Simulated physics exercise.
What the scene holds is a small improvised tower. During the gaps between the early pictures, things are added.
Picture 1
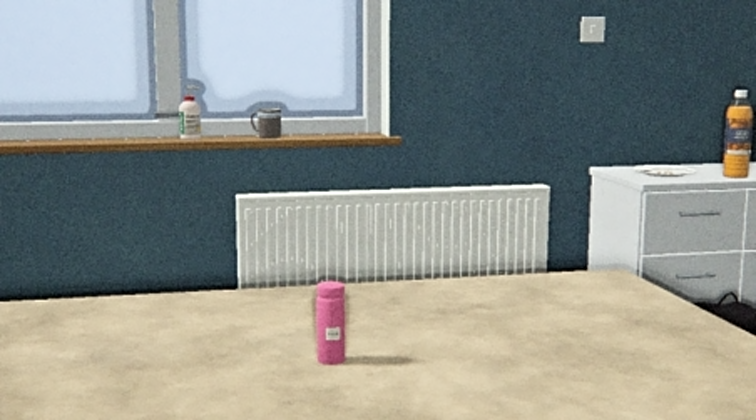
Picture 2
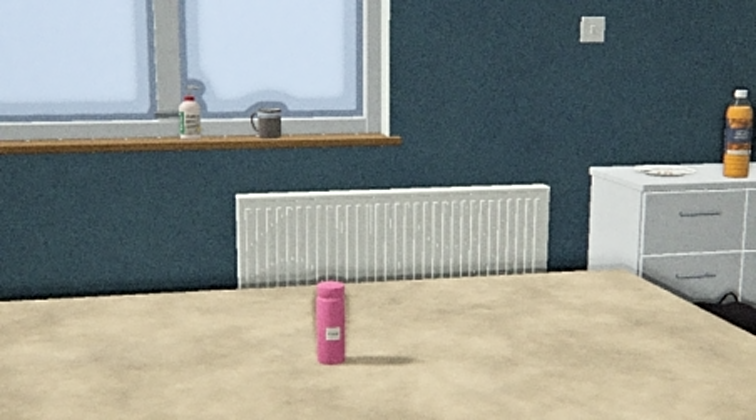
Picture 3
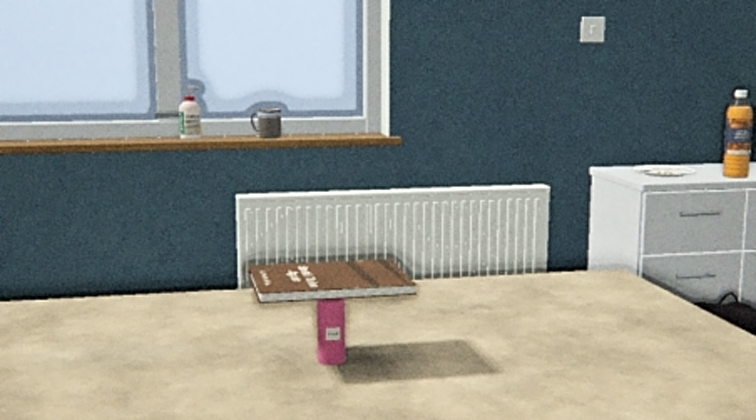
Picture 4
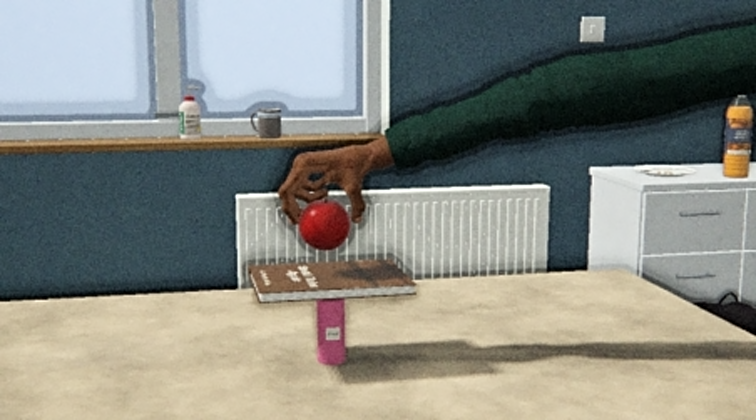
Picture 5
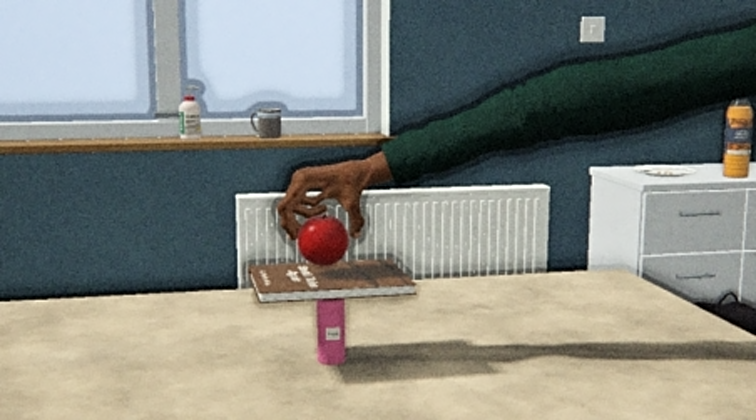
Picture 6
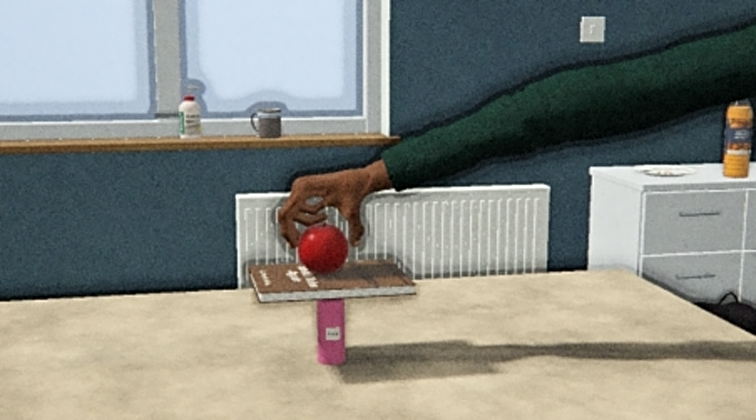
A hand lowers a red apple onto a brown book lying across a pink shaker.
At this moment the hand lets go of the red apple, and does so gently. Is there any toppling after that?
No, there is none.
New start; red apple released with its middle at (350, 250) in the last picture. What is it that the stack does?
Stands.
Then, 0.20 s after the last picture, nothing has stirred.
Then, 0.50 s after the last picture, red apple resting near (323, 250).
At rest, all 3 in place. Seen from the same camera at the end, red apple near (323, 250). The stack keeps its balance.
